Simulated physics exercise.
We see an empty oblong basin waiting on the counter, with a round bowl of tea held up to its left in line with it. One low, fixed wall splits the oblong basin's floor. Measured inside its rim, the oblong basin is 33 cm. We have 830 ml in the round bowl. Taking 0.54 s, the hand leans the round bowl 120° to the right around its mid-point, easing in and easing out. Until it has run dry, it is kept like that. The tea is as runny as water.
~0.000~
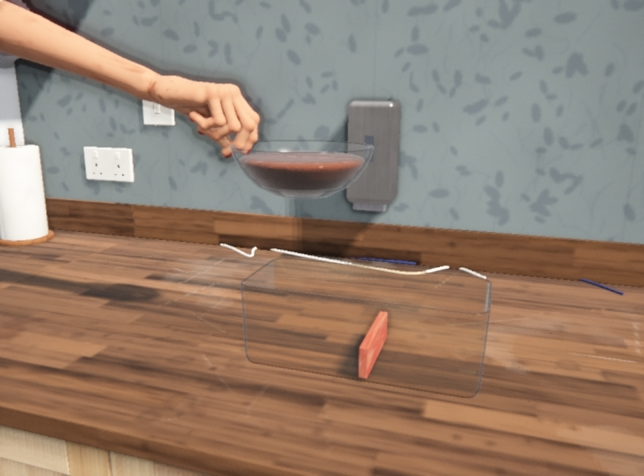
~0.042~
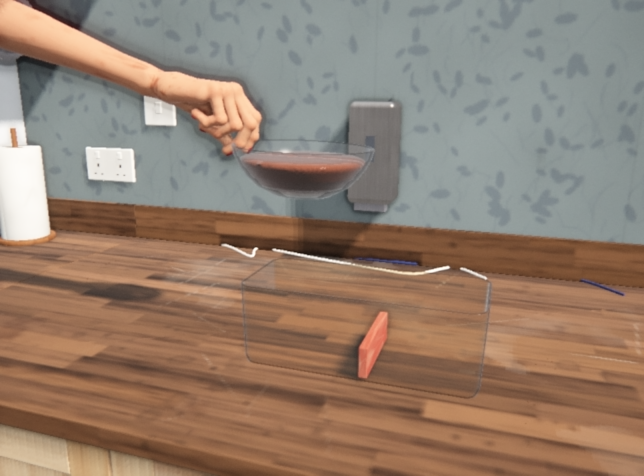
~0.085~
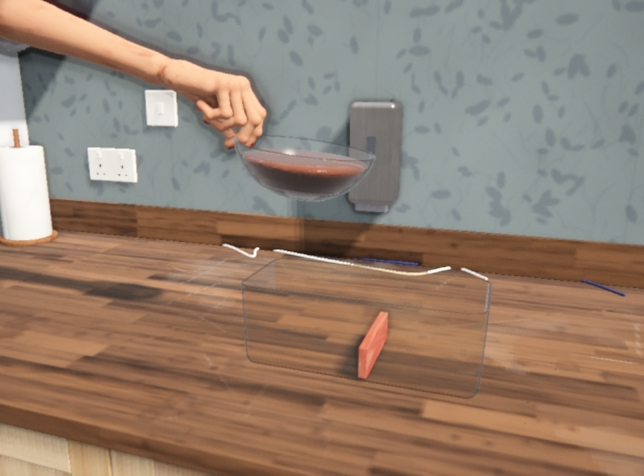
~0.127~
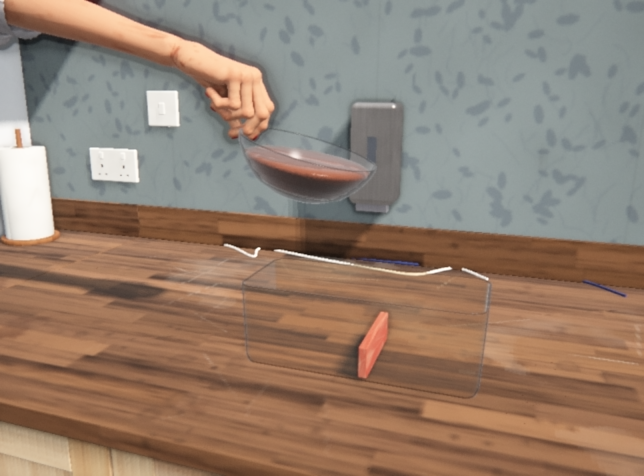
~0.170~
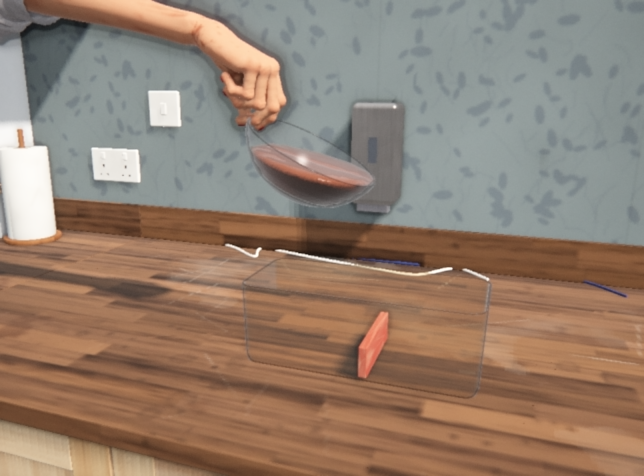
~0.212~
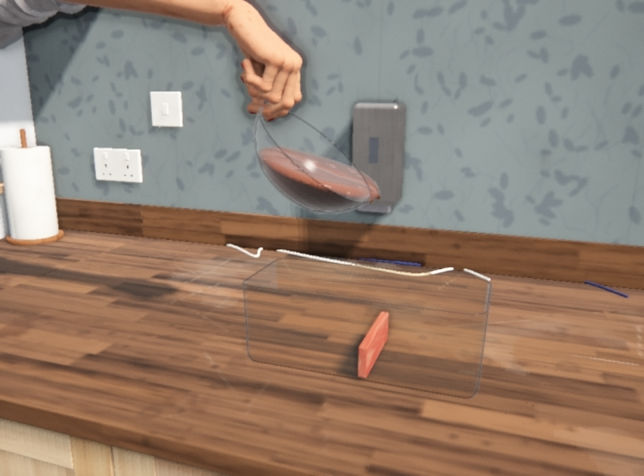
A hand tilting a clear round bowl of reddish-brown tea steadily rightward above a see-through oblong basin on a wooden counter.
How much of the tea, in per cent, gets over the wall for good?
55 %.
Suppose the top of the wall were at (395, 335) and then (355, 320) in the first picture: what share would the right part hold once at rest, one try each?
Roughly 40 per cent, then 75 per cent.
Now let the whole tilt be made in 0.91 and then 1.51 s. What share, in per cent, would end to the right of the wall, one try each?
It comes to 70 per cent, and then 80 per cent.
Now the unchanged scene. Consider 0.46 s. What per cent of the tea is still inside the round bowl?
Some 0 % of it is still there.
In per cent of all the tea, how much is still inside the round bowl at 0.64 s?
I reckon near 0 per cent still sits there.
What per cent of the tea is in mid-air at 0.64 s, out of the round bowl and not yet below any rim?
Some 26 per cent.
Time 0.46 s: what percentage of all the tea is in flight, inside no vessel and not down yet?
10 per cent.
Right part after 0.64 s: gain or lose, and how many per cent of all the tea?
The right part's share grows by around 12 per cent.
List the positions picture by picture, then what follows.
In the first picture, tilt 0°; pouring edge (371, 150); surface from (246, 155) to (366, 161); the oblong basin's rim runs from (258, 271) to (490, 297); the wall's top is at (374, 330).
In the second picture, tilt 2°; pouring edge (372, 153); surface from (247, 154) to (366, 162).
In the third picture, tilt 7°; pouring edge (373, 160); surface from (249, 150) to (367, 167).
In the fourth picture, tilt 16°; pouring edge (374, 172); surface from (253, 147) to (370, 172).
In the fifth picture, tilt 27°; pouring edge (372, 186); surface from (259, 145) to (367, 177).
In the sixth picture, tilt 40°; pouring edge (367, 202); surface from (266, 147) to (349, 176); 8 per cent is over the edge.
By 0.46 s the tilt is 114° and 0 per cent is still to pour, 26 is left of the wall and 64 right of it.
By 0.64 s the tilt is 120° and 0 per cent is still to pour, 26 is left of the wall and 44 right of it.
By 0.83 s the tilt is 120° and 1 per cent is still to pour, 27 is left of the wall and 54 right of it.
By 1.04 s the tilt is 120° and 0 per cent is still to pour, 33 is left of the wall and 56 right of it.
At rest 34 per cent lies left of the wall, 55 right of it and 11 outside.
